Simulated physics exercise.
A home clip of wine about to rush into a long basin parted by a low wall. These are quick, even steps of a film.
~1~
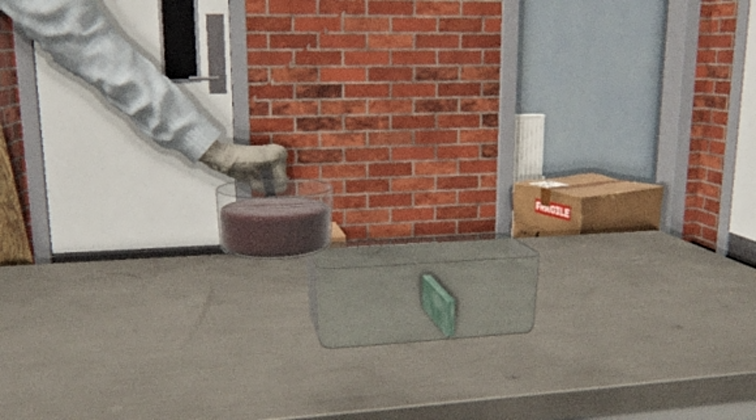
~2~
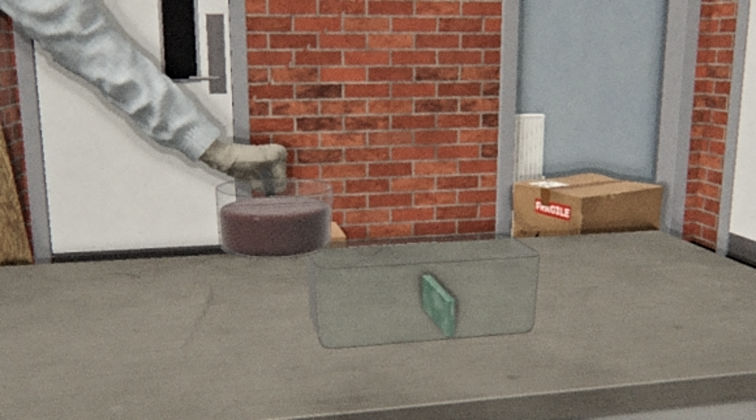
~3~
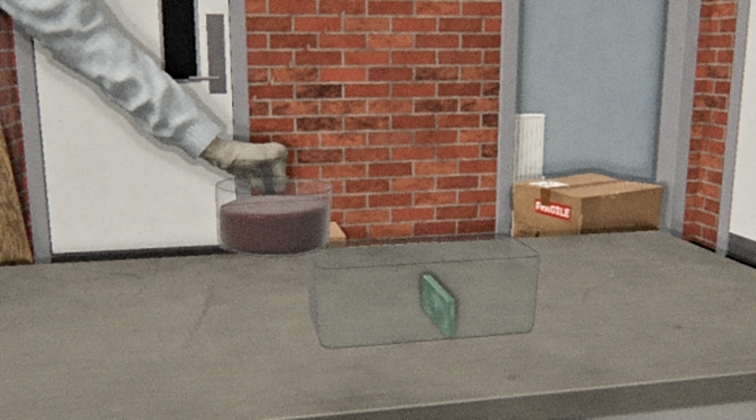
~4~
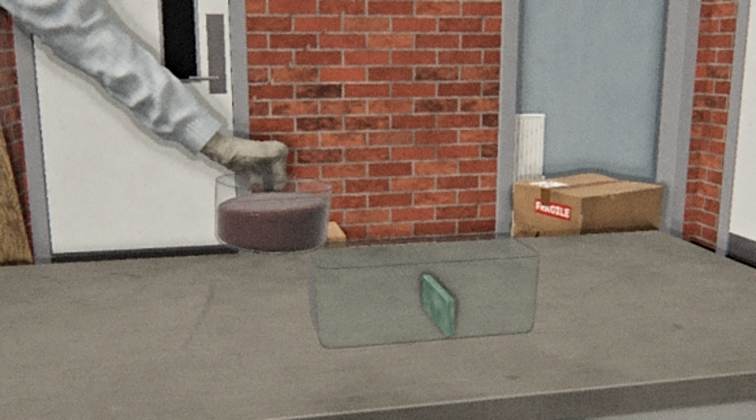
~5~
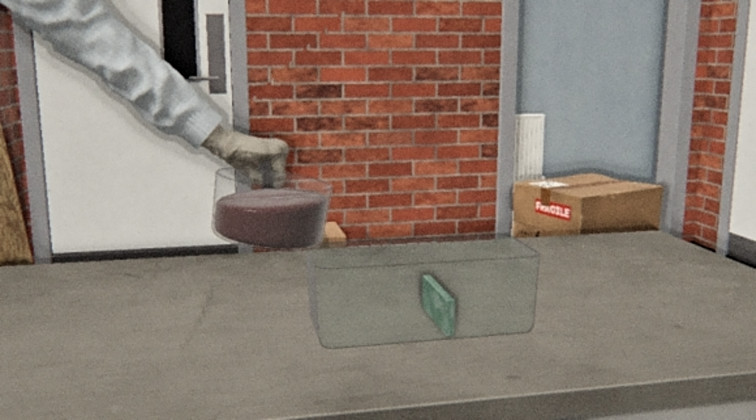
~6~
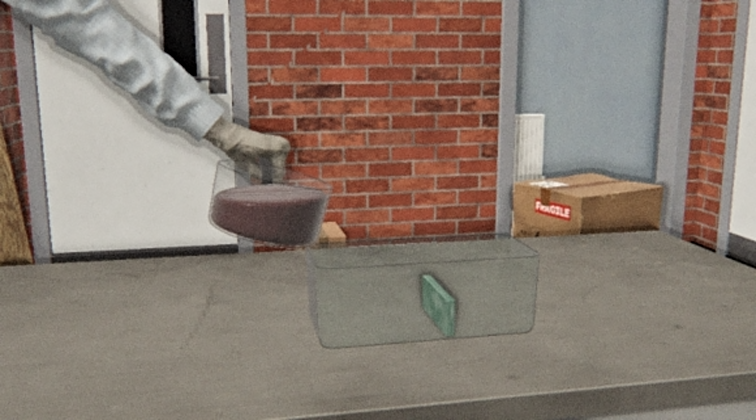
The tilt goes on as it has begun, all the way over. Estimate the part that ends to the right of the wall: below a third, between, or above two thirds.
The share right of the wall is under a third.
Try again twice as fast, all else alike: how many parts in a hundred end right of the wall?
Some 10 per cent.
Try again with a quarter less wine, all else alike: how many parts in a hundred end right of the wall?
Some 5 per cent.
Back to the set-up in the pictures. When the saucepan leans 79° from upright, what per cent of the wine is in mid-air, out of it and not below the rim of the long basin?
Near 35 %.
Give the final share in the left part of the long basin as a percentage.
Close to 85 per cent.
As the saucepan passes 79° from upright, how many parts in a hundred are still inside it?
Close to 60 per cent.
A moment on, the saucepan is tipped on its side and 61 per cent is still to pour, 5 is left of the wall and 0 right of it.
Next, the saucepan is tipped right over and 5 per cent is still to pour, 79 is left of the wall and 1 right of it.
Then the saucepan is tipped right over and 0 per cent is still to pour, 86 is left of the wall and 4 right of it.
Later the saucepan is tipped right over and 0 per cent is still to pour, 86 is left of the wall and 5 right of it.
At rest 86 per cent lies left of the wall, 5 right of it and 9 outside.
